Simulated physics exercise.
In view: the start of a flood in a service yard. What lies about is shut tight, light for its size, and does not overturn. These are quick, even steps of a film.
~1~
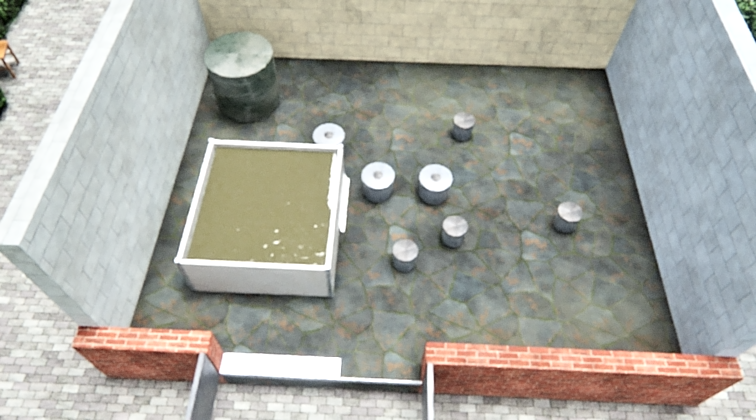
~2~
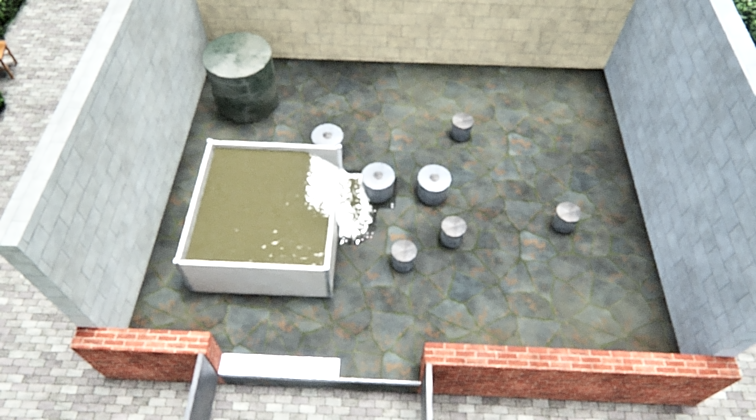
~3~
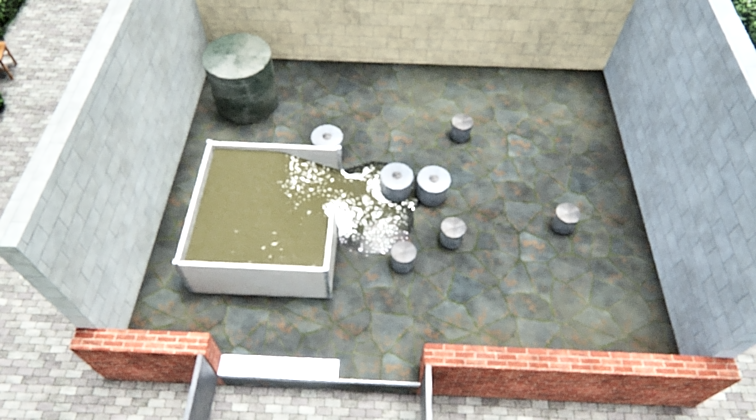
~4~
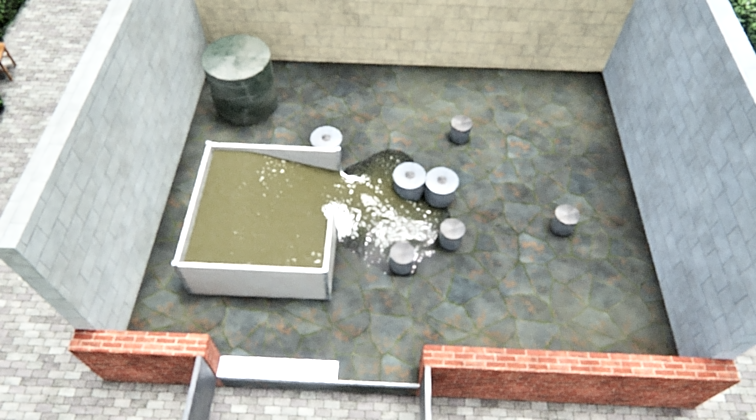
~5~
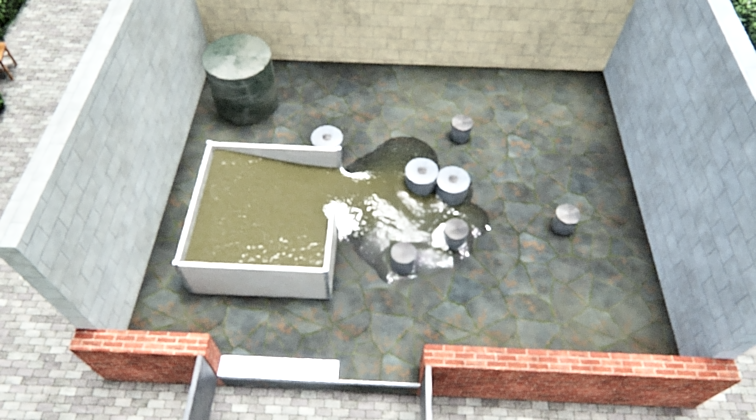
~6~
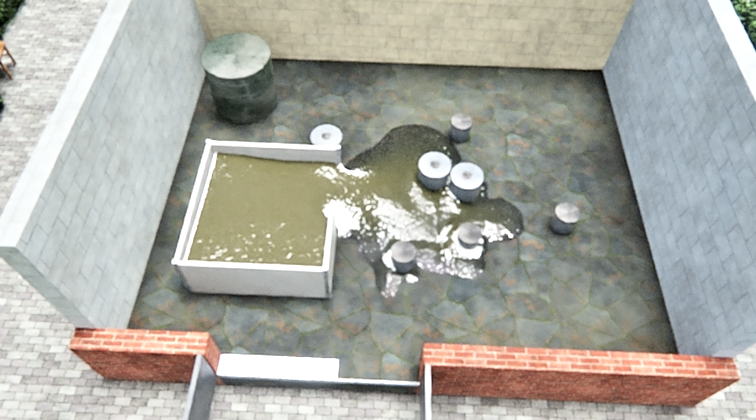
Murky water bursting from the right side of a white-walled tank, spreading across stone paving and pushing two grey tubs rightward.
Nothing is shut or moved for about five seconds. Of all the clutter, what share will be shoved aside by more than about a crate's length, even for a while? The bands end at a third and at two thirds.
It is two thirds or above.
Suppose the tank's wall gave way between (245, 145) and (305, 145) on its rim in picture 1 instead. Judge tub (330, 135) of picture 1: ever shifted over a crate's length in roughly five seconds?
Answer: That far or more.
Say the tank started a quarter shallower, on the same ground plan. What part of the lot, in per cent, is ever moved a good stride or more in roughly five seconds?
Roughly 70 per cent.
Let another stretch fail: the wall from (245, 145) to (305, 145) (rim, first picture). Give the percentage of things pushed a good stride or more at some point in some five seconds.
Close to 10 %.
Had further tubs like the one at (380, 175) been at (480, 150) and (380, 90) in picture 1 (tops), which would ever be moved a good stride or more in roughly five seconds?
One after the other: Moved that far, no.
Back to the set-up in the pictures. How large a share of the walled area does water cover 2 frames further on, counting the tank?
Close to 30 %.
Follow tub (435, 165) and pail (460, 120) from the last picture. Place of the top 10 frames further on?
Around (607, 98) and (542, 64).
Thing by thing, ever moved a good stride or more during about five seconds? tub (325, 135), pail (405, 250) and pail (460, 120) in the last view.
One after the other: Under that, never so far, that far or more.
A moment on, 3 of 7 are well off their spots; 1 afloat.
Next, 5 of 7 are well off their spots; 3 afloat.
Later, 5 of 7 are well off their spots; 4 afloat.
In the end, 5 of 7 are well off their spots, and 5 have been at some point; 4 afloat.
